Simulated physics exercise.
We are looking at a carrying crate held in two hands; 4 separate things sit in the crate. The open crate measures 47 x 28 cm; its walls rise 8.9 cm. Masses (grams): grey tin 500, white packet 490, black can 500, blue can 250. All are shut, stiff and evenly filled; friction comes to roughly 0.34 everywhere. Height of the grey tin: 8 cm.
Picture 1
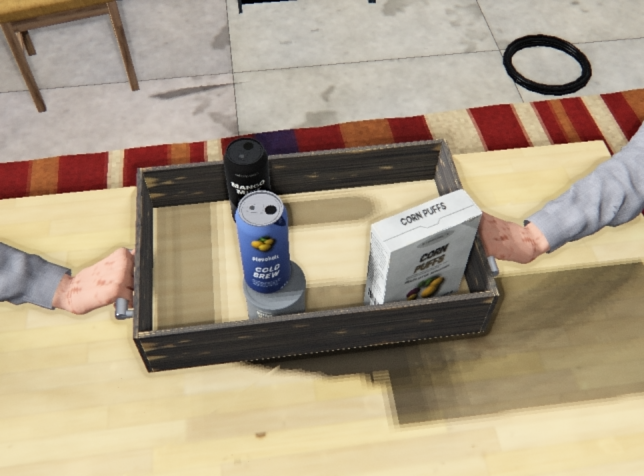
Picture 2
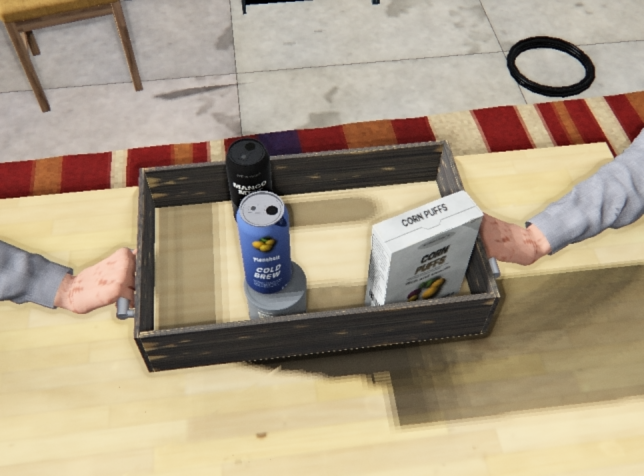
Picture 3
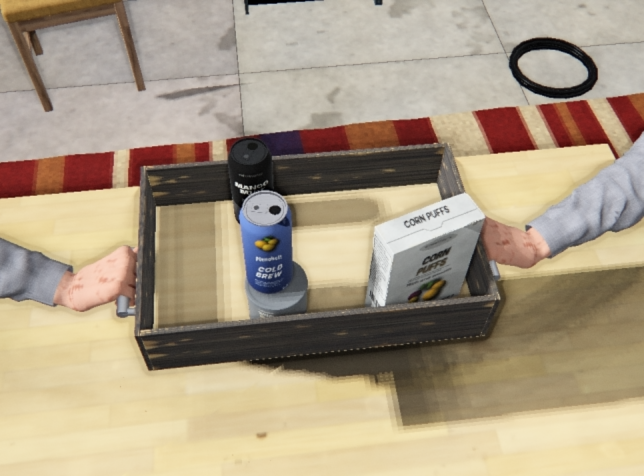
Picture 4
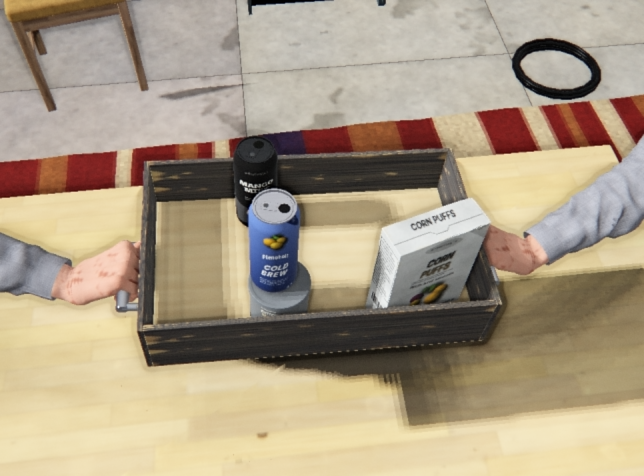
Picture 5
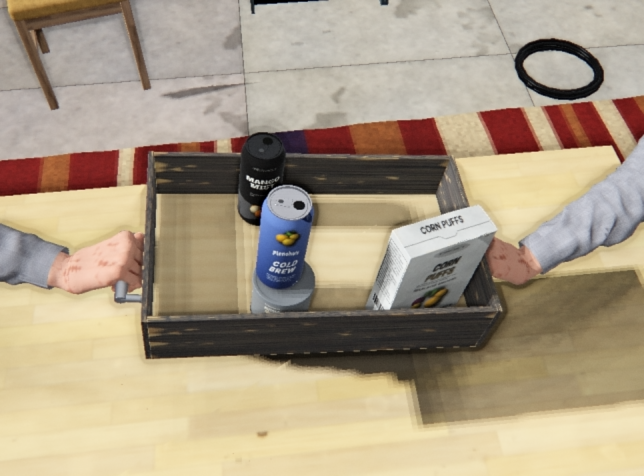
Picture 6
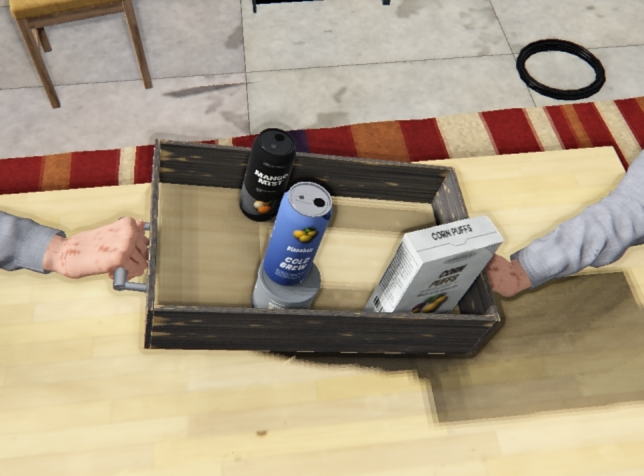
The crate tilts down to the right in two hands, its cans and packet leaning.
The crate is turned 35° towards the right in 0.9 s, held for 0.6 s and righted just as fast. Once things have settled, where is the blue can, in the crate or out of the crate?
The blue can is still inside.
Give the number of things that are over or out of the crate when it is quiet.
1 of them.
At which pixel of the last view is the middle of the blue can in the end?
At about (429, 201).
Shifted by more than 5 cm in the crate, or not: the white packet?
The white packet keeps its place.
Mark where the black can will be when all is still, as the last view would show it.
Around (411, 171).
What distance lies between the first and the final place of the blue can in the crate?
Some 28 cm.
Then, 0.30 s later than the last frame, crate tipped 32°, right side down; blue can 4 cm from its spot near (364, 242); black can 3 cm from its spot; grey tin 3 cm from its spot.
Then, 0.50 s later than the last frame, crate tipped 35°, right side down; blue can 13 cm from its spot near (415, 252); black can rocked 6° off its seat; grey tin 10 cm from its spot.
Then, 0.80 s later than the last frame, crate tipped 35°, right side down; blue can rocked 37° off its seat near (433, 262); black can rocked 19° off its seat; grey tin 10 cm from its spot.
Then, 2.00 s later than the last frame, crate level; blue can rocked 36° off its seat near (437, 215); black can rocked 10° off its seat; grey tin 10 cm from its spot.
When it is over, lying over in the crate, blue can; not toppled but over 5 cm from the start, grey tin and black can; the last one within 5 cm of the start. In the last view, blue can near (429, 201).
